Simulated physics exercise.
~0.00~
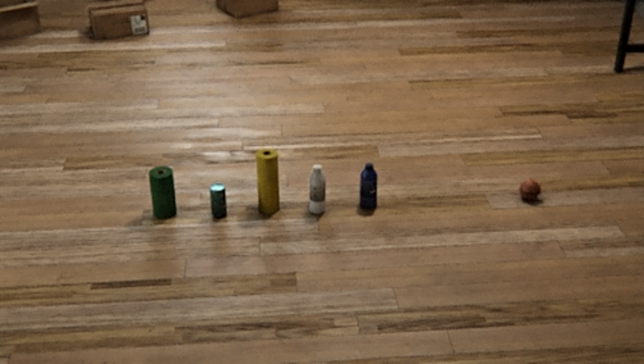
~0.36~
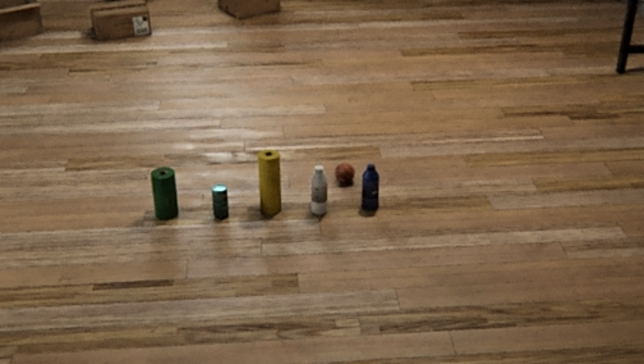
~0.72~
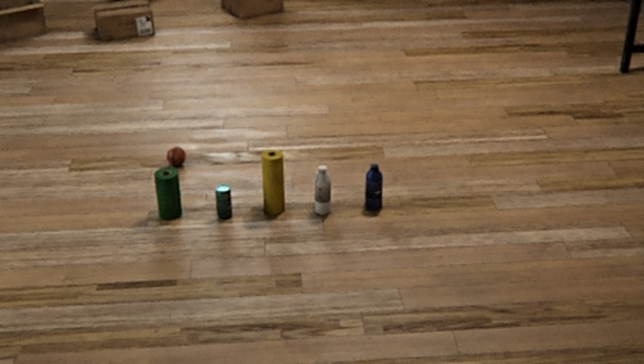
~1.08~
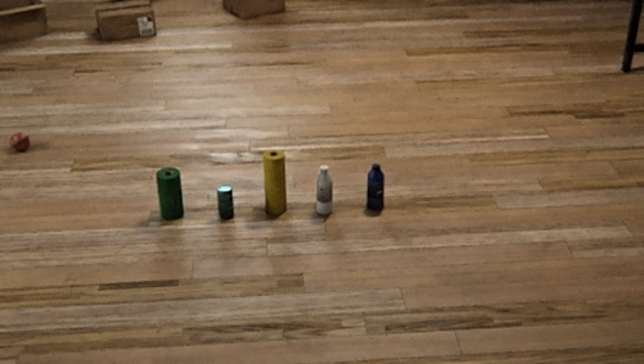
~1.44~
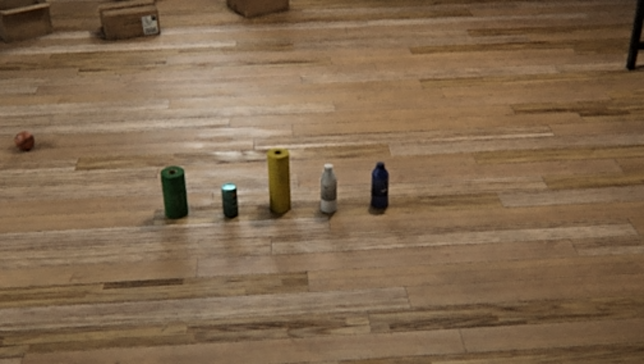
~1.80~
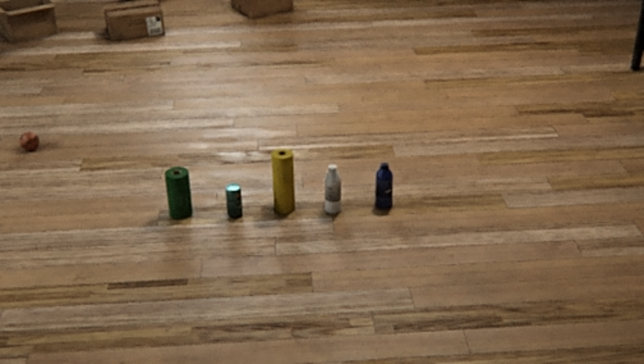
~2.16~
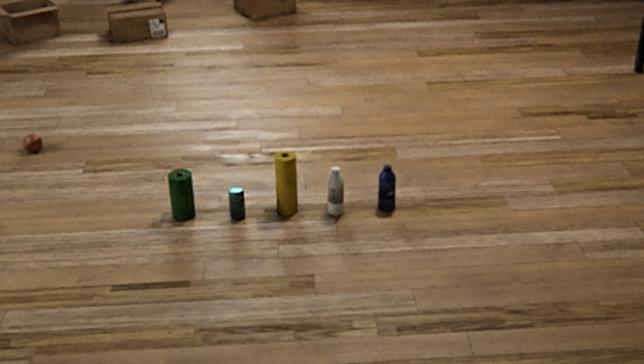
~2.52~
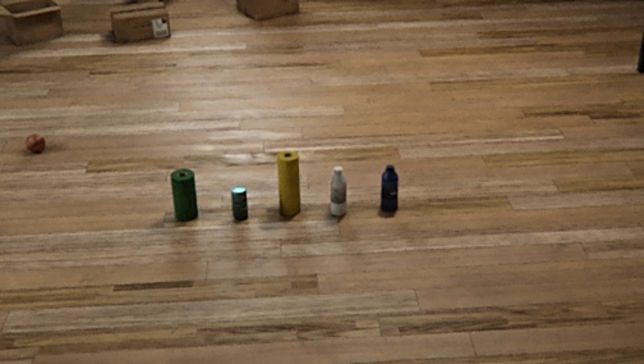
An orange ball rolled from right to left across a wooden floor, passing behind a row of five standing rolls, bottles and a can without knocking any over, and came to rest off to the left with everything still upright.
